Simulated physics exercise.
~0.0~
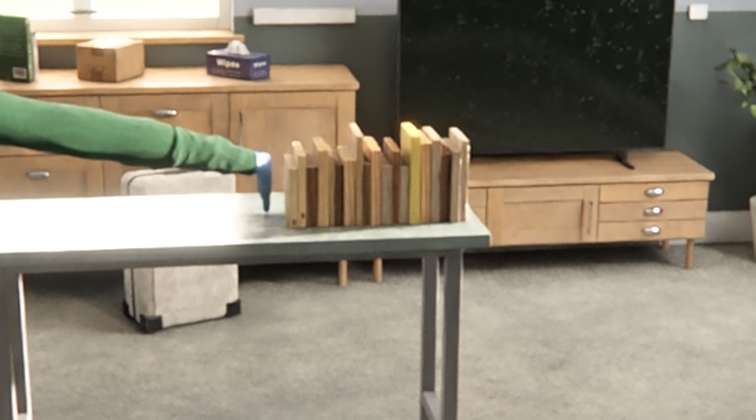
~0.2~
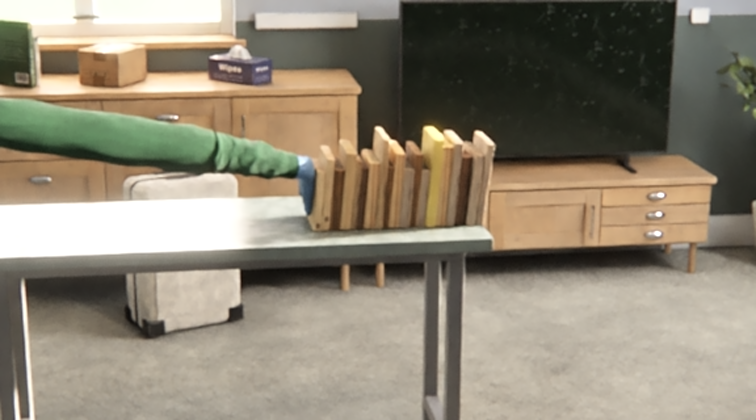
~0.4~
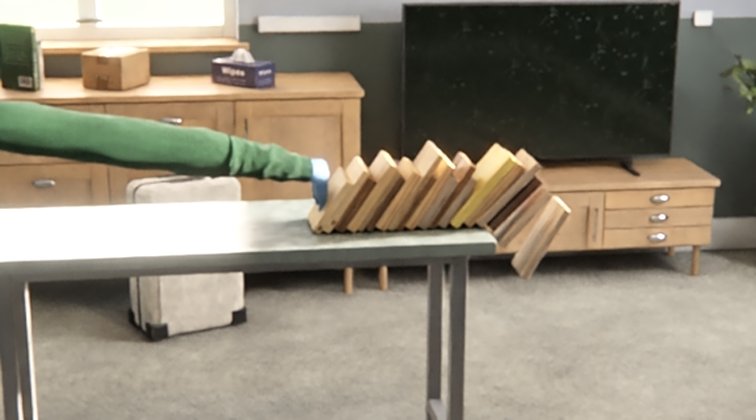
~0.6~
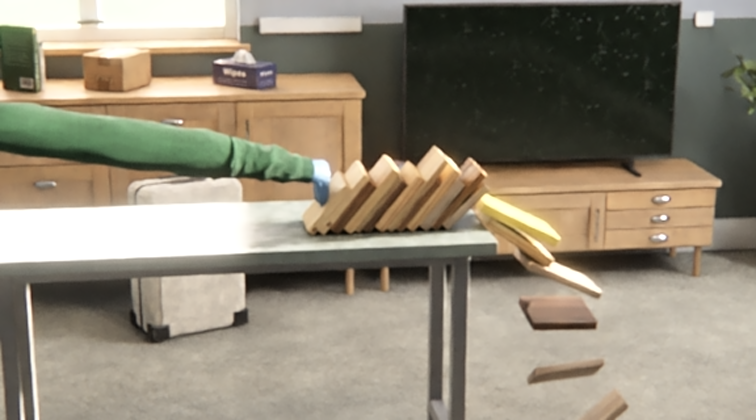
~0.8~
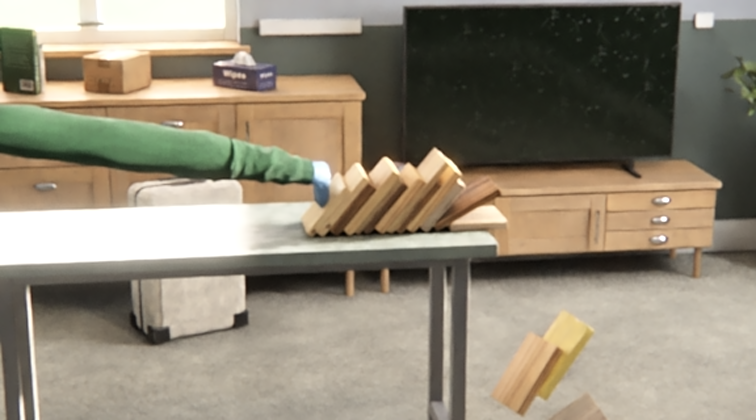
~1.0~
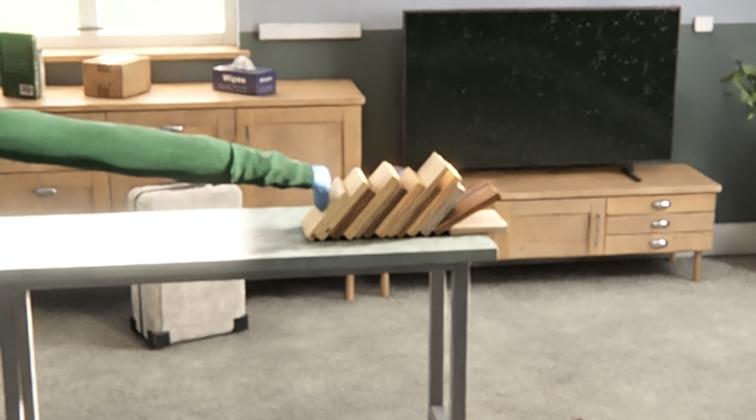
Row of wooden boards sliding and tilting as a gloved hand pushes right, several including a yellow one tumbling off the table, the rest left leaning.
